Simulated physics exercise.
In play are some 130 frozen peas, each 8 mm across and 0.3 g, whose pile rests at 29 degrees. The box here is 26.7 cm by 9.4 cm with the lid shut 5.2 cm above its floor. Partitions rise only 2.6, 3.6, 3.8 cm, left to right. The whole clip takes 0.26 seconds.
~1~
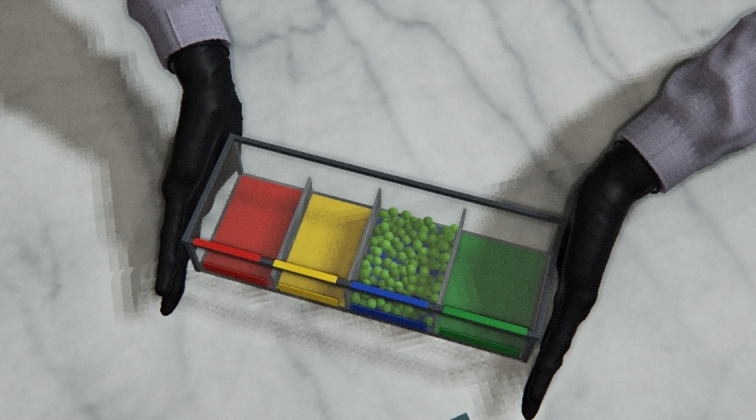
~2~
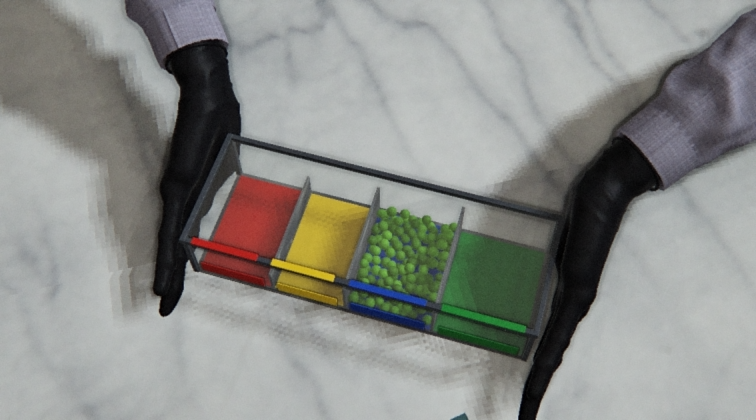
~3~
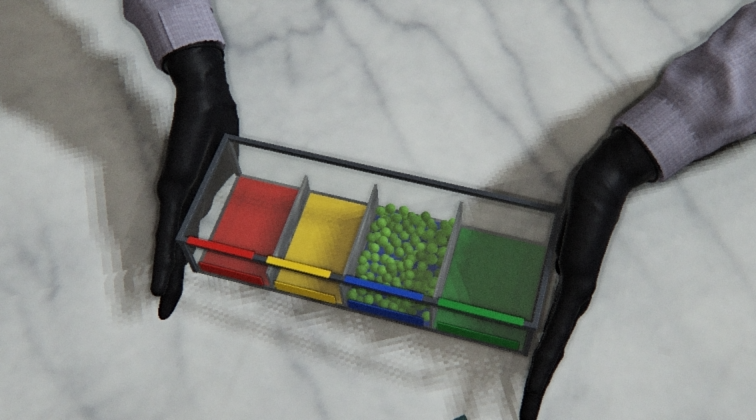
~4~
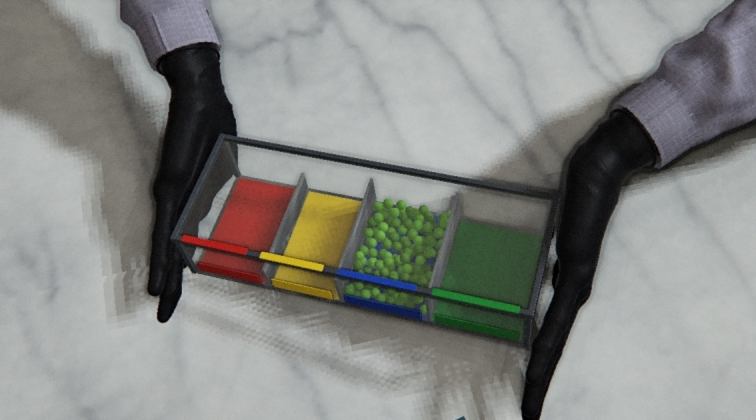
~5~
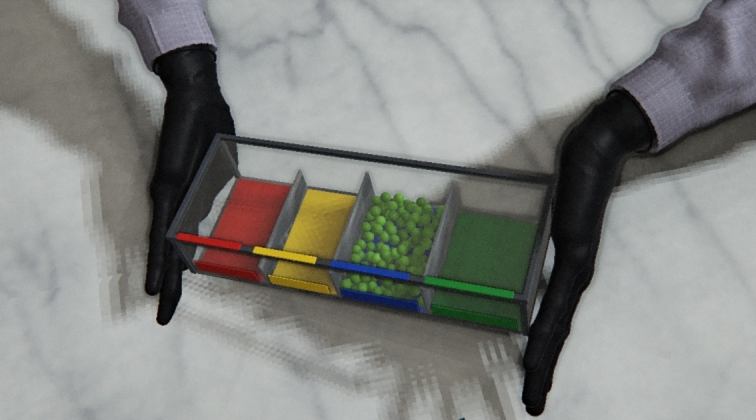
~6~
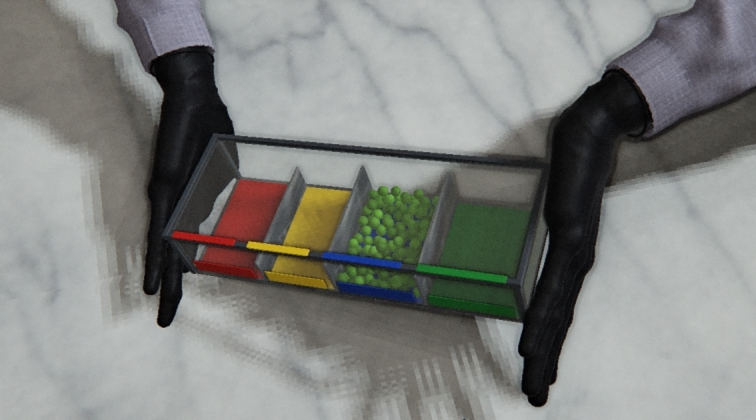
On a pale marble surface, two black-gloved hands hold a clear box with red, yellow, blue and green compartments, small green balls filling the blue one, and gradually tilt it, raising its right end slightly while the balls stay in their compartment.
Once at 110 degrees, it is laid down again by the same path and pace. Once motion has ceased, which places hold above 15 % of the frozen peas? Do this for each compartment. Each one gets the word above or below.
Results: Red compartment above; blue compartment above; green compartment below; yellow compartment below.
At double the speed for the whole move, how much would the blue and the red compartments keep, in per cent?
Then blue would get 55 per cent, while red would get 30 per cent.
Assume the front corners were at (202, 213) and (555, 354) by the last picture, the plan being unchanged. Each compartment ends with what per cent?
That leaves red with 0 percent, blue with 65, green with 35 and yellow with 0 percent.
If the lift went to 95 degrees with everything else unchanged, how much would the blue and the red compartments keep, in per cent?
In that case blue 50; red 40.
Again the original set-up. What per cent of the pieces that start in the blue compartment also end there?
I'd estimate about 40 %.
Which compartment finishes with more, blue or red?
Result: Red has more.
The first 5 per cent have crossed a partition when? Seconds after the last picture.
1.00 s or so.
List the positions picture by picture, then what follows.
The first picture shows box tilt 0 degrees, front corners at (189, 239) and (535, 334); blue 100 %.
The second picture shows box tilt 1 degrees, front corners at (187, 238) and (533, 331).
The third picture shows box tilt 3 degrees, front corners at (183, 238) and (532, 324), lowest corner left back.
The fourth picture shows box tilt 7 degrees, front corners at (178, 237) and (528, 311), lowest corner left back.
The fifth picture shows box tilt 12 degrees, front corners at (173, 235) and (523, 297), lowest corner left back.
The sixth picture shows box tilt 16 degrees, front corners at (170, 234) and (516, 281), lowest corner left back; blue 100 %.
Then, 1.24 s after the last picture, tilt 110 degrees; red 20 %, blue 65 %, yellow 15 %.
Then, 2.07 s after the last picture, tilt 50 degrees; red 55 %, blue 45 %.
Then, 2.92 s after the last picture, tilt 0 degrees; red 55 %, blue 40 %, yellow 5 %.
In the end, red 55 %, blue 40 %, green 0 %, yellow 5 %.
